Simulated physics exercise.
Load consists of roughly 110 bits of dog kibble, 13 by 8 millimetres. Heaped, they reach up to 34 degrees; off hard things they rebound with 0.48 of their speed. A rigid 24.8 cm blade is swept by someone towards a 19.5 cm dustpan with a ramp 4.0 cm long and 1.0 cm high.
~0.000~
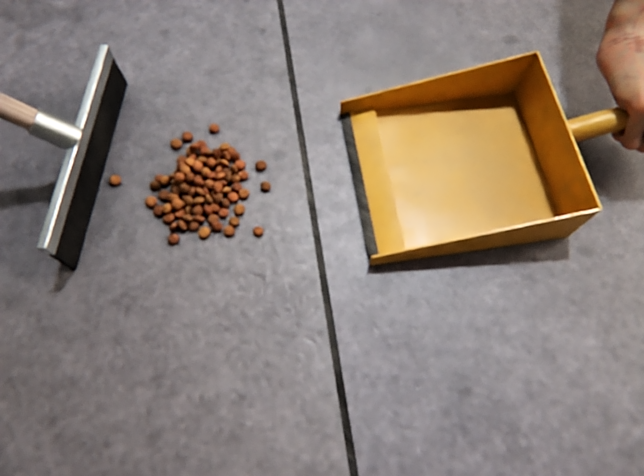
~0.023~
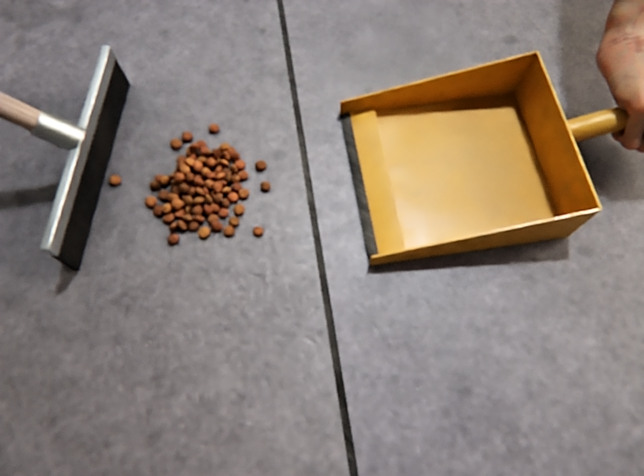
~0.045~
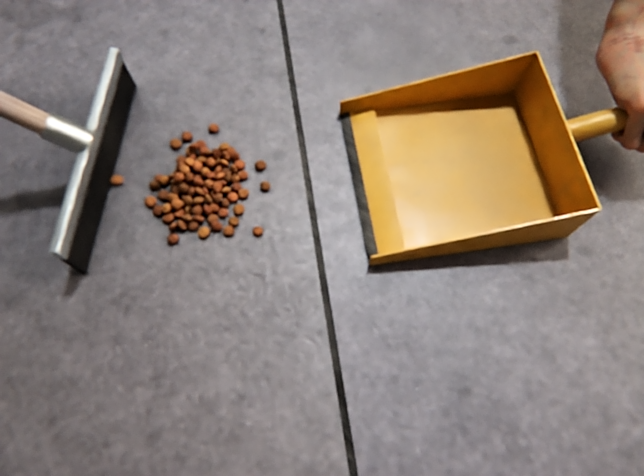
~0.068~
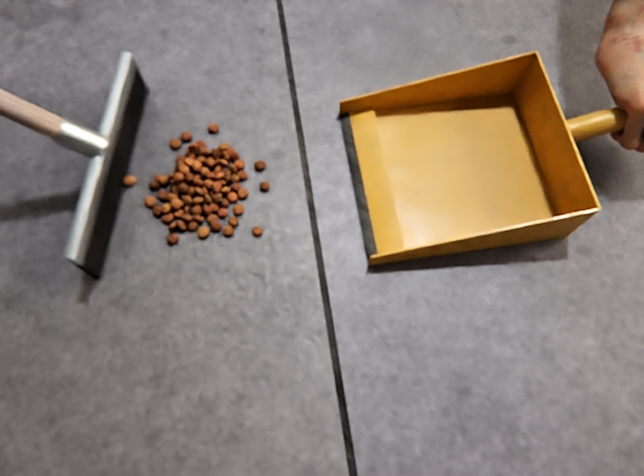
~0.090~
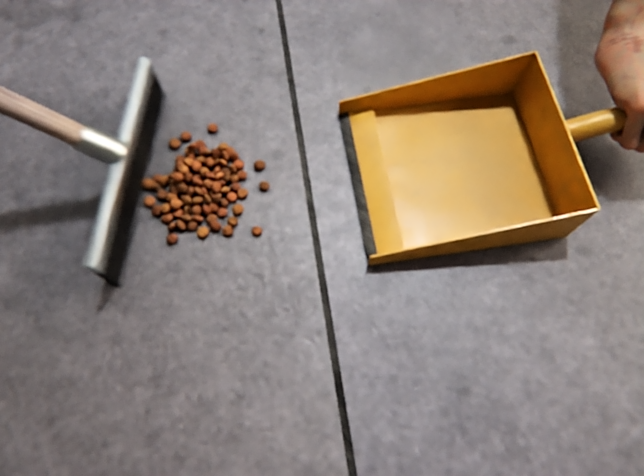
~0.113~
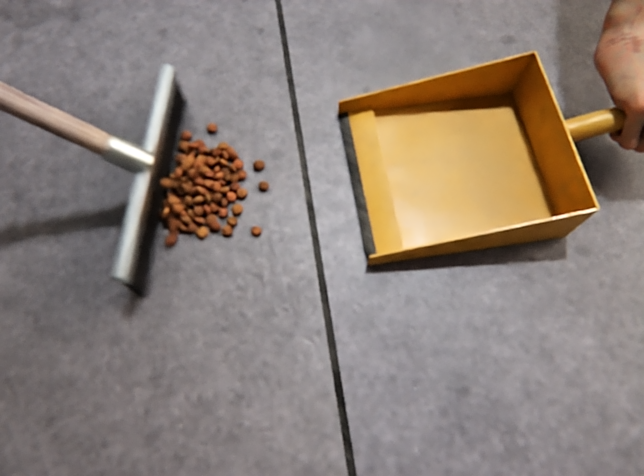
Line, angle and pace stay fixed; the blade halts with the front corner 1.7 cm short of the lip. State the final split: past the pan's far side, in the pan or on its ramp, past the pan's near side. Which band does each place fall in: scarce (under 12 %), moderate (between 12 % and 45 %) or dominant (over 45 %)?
As I see it, far side: A small amount. Pan: A large amount. Near side: A fair amount.
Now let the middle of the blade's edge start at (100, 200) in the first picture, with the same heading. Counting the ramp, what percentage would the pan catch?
50 per cent, roughly.
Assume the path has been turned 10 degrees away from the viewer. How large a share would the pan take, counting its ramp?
Then about 50 per cent.
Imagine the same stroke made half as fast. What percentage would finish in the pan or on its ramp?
It would be around 20 per cent.
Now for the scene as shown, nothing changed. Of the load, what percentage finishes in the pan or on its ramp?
Near 50 in every hundred.
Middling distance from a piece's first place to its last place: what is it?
It comes to some 22 cm.
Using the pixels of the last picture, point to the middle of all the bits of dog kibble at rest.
(385, 228).
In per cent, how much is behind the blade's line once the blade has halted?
Roughly 0 percent of it.
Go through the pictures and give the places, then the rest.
Blade from (49, 249) to (107, 55), moved 0.0 cm, 0 of the pieces shifted so far; middle of the pieces at (204, 184); pan at (464, 170), in the first frame.
Blade from (52, 250) to (110, 56), moved 0.4 cm, 0 of the pieces shifted so far; middle of the pieces at (204, 184), in the second frame.
Blade from (60, 253) to (117, 58), moved 1.4 cm, 0 of the pieces shifted so far; middle of the pieces at (203, 184), in the third frame.
Blade from (75, 259) to (130, 62), moved 3.1 cm, 1 of the pieces shifted so far; middle of the pieces at (203, 184), in the fourth frame.
Blade from (96, 267) to (148, 68), moved 5.4 cm, 1 of the pieces shifted so far; middle of the pieces at (202, 183), in the fifth frame.
Blade from (123, 278) to (171, 75), moved 8.5 cm, 35 of the pieces shifted so far; middle of the pieces at (203, 183); pan at (462, 170). The blade's pace is about 1.34 m/s, heading 29 degrees towards the viewer's side, in the sixth frame.
Then, at 0.20 s, middle of the blade 11 cm from the lip; 0 % over the lip, far side 0 %, near side 5 %.
After 0.26 s, middle of the blade 6 cm from the lip; 5 % over the lip, far side 0 %, near side 15 %.
After 0.46 s, middle of the blade 4 cm from the lip; 50 % over the lip, far side 0 %, near side 25 %.
At rest (1.2 s), far side 0 %, pan 50 %, near side 20 %, in front of the lip or behind the blade 25 %.
